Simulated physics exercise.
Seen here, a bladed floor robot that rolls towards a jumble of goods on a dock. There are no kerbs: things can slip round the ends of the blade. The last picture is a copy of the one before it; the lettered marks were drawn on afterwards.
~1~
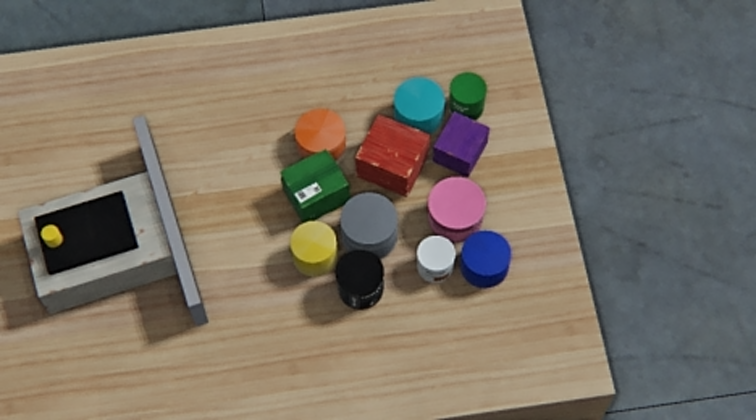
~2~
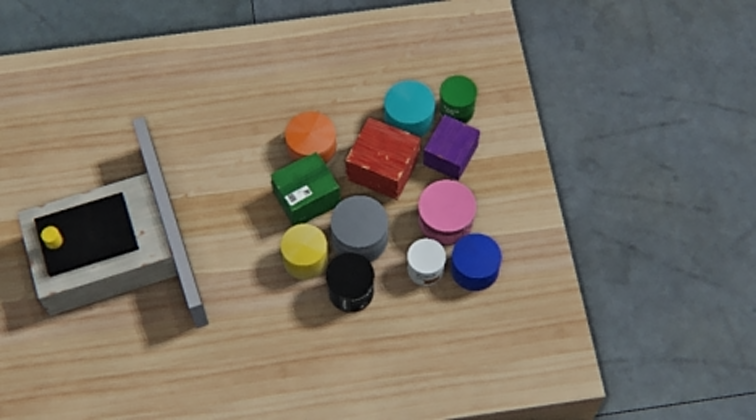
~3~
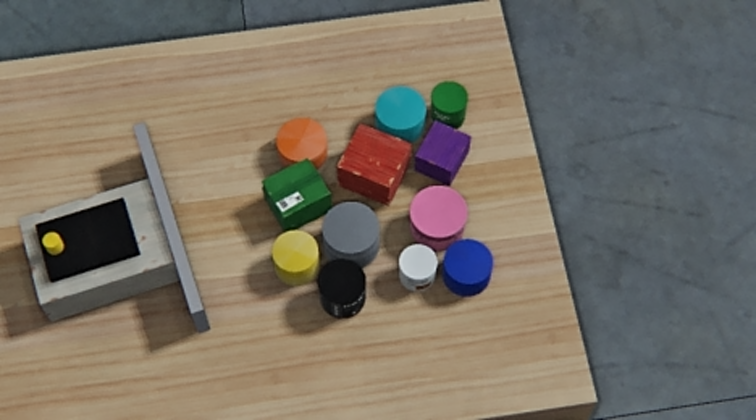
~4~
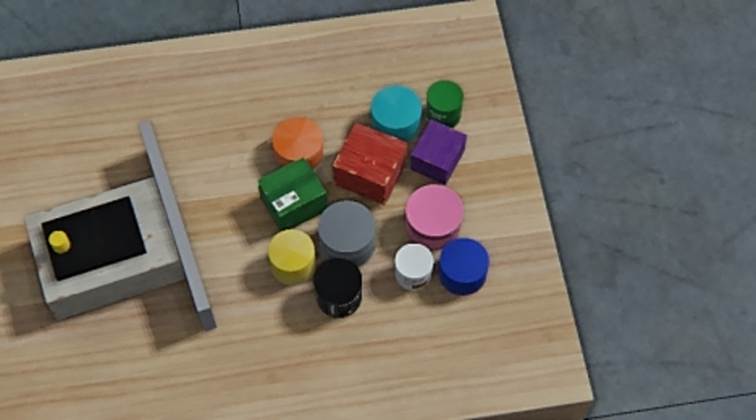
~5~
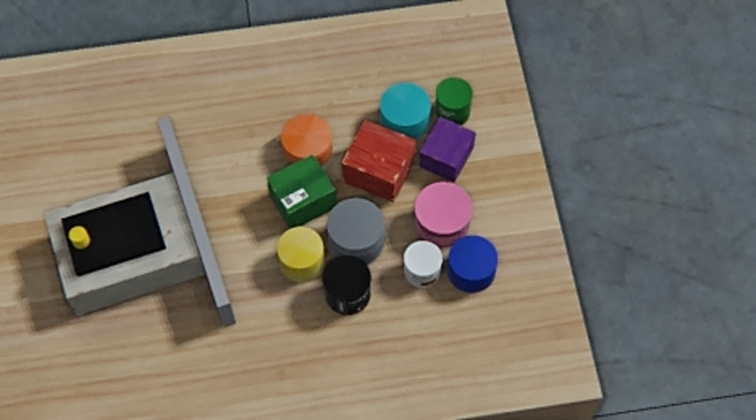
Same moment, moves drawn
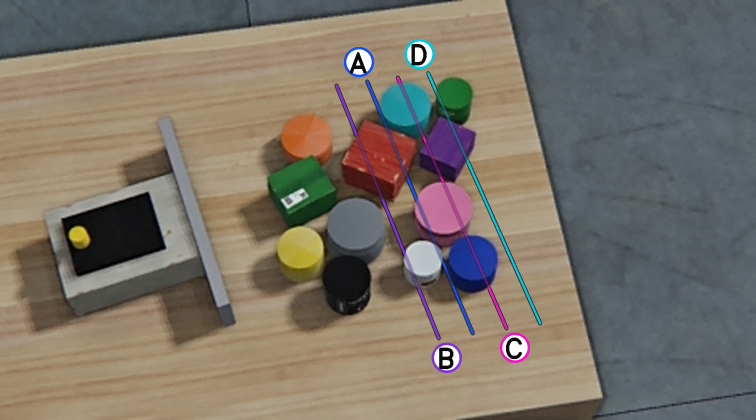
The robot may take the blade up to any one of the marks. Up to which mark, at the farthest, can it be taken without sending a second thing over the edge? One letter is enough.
No farther than A.
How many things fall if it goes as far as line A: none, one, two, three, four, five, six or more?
In all, none.
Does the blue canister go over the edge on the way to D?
Yes.
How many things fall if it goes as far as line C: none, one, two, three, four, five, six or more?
By then, two.
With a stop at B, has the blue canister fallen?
By then, no.
On the copy, A at (417, 201); B at (385, 205); C at (449, 196); D at (481, 192).
On A. First, robot (203, 220); yellow canister (320, 250); grey canister (367, 229).
Then, robot (285, 208); pink pail (494, 206); purple crate (478, 150).
Finally, robot (344, 200); pink pail (551, 203); purple crate (530, 133); none fallen.
By contrast, B is within the limit but short; C drops two; D drops six.
